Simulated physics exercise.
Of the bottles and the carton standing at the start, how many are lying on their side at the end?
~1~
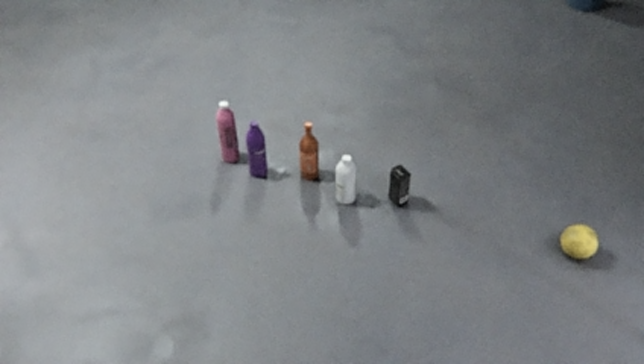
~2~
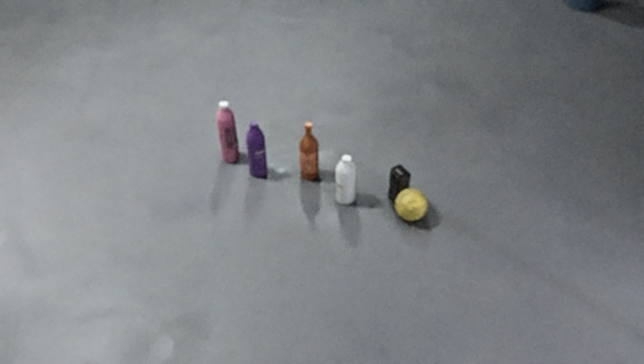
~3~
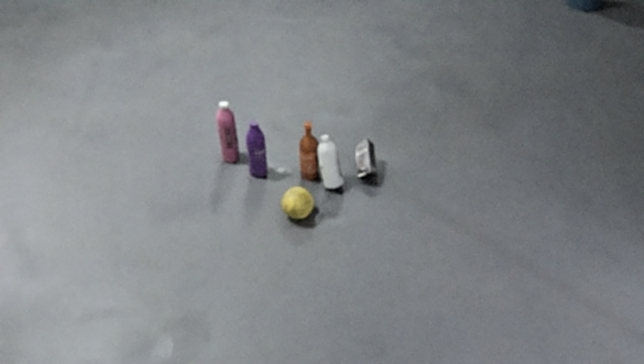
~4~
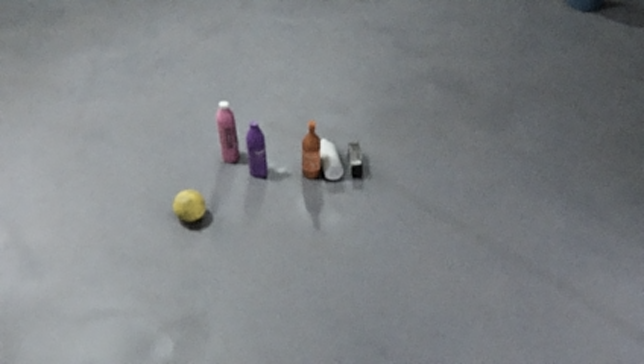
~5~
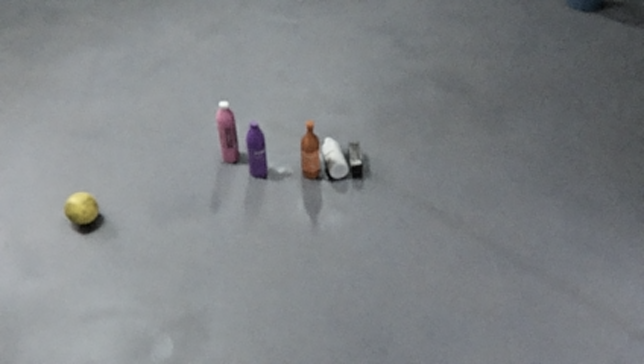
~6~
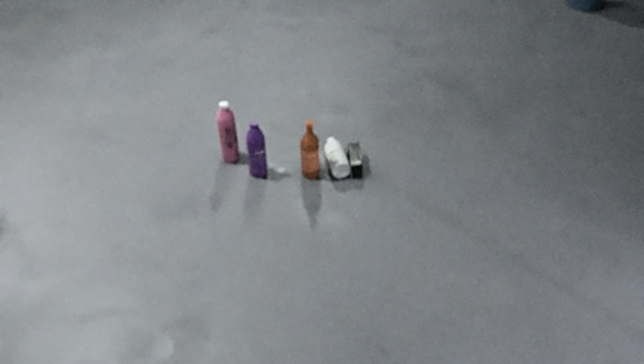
Two of them are lying on their side at the end, the black carton and the white bottle.
